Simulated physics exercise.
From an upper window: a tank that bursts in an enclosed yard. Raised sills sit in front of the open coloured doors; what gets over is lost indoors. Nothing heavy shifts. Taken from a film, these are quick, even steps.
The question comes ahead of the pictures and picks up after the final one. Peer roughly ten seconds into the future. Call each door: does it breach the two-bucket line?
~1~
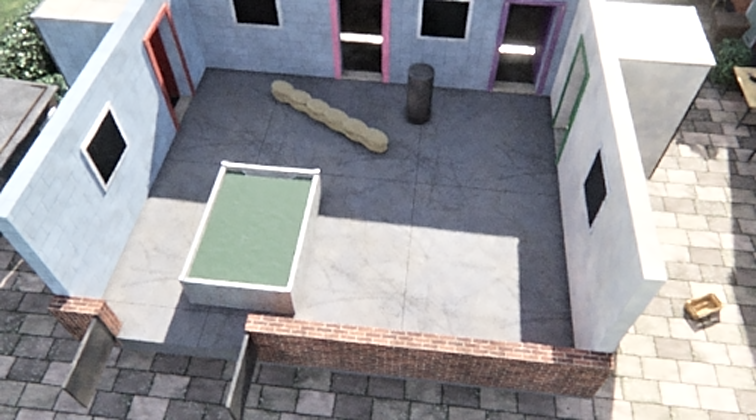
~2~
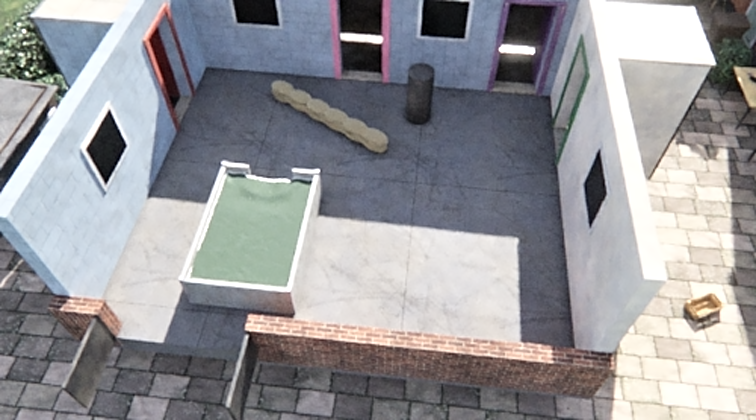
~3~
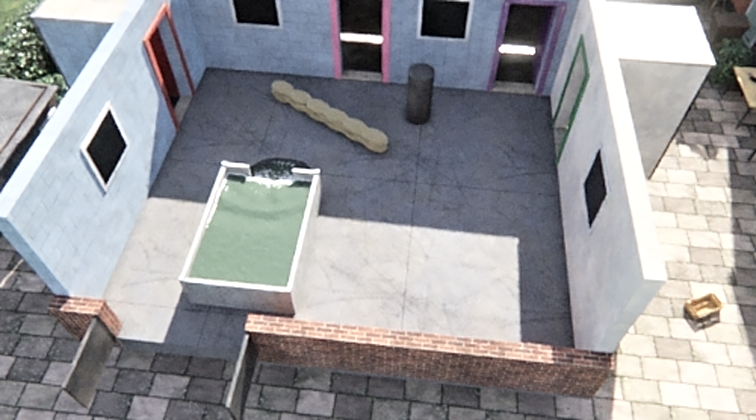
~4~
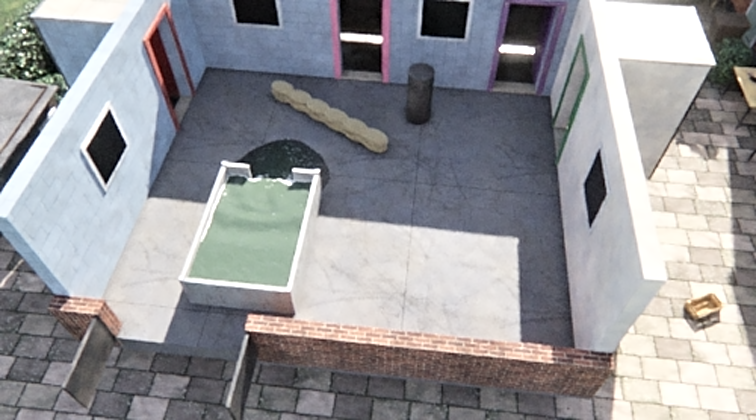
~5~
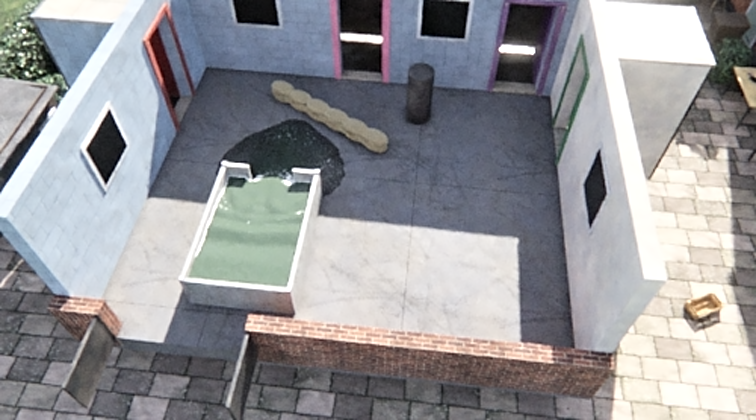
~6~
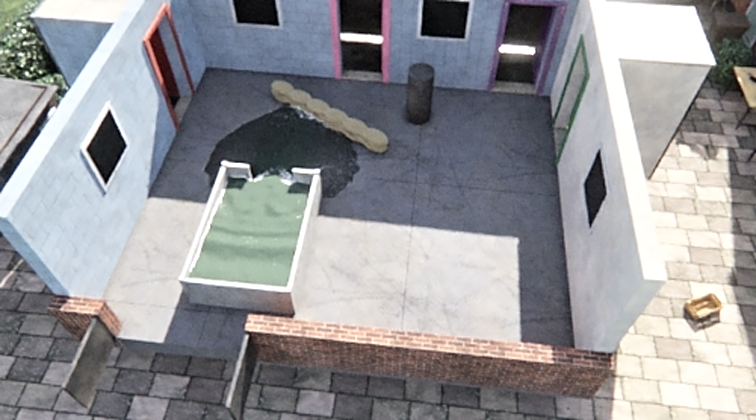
Calls: The red door breaches it; the green door does not breach it; the pink door does not breach it; the purple door does not breach it.
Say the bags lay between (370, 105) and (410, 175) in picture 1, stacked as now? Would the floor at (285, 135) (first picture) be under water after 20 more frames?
Short version: Drenched.
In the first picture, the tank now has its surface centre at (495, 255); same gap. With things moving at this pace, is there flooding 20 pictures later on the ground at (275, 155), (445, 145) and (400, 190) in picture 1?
Spot one is not touched, spot two is touched, spot three is not touched.
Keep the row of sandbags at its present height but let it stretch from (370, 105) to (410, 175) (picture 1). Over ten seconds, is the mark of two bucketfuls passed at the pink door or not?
Note: Pink door exceeds the limit.
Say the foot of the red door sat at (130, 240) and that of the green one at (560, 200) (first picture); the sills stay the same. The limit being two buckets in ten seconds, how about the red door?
Then: The red door is under.
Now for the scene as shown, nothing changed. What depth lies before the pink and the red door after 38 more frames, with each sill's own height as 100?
In turn 70 and 380 per cent.
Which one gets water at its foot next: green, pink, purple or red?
I choose the red door.
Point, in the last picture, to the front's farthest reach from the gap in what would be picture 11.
The flood front should get to about (247, 73).
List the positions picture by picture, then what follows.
The first frame shows the open tank at (255, 225) is whole and still.
In the second frame, water pours out on the open tank's far side and has run to a hidden place.
In the third frame, water pours out on the open tank's far side and has run to (274, 161).
In the fourth frame, water pours out on the open tank's far side and has run to (283, 143).
In the fifth frame, the front is at (304, 125), out from the gap on the open tank's far side.
In the sixth frame, water pours out on the open tank's far side and has run to (287, 108).
A moment on, water covers 15 % of the floor; the red door not reached, the green door not reached, the pink door not reached, the purple door not reached.
Next, water covers 20 % of the floor; the red door under two buckets in, the green door not reached, the pink door not reached, the purple door not reached.
Then, water covers 35 % of the floor; the red door over two buckets in, the green door not reached, the pink door not reached, the purple door not reached.
Later, water covers 70 % of the floor; the red door far over two buckets in, the green door not reached, the pink door wet at the sill, nothing in, the purple door not reached.
In the end, water covers 80 % of the floor; the red door far over two buckets in, the green door under two buckets in, the pink door wet at the sill, nothing in, the purple door wet at the sill, nothing in.
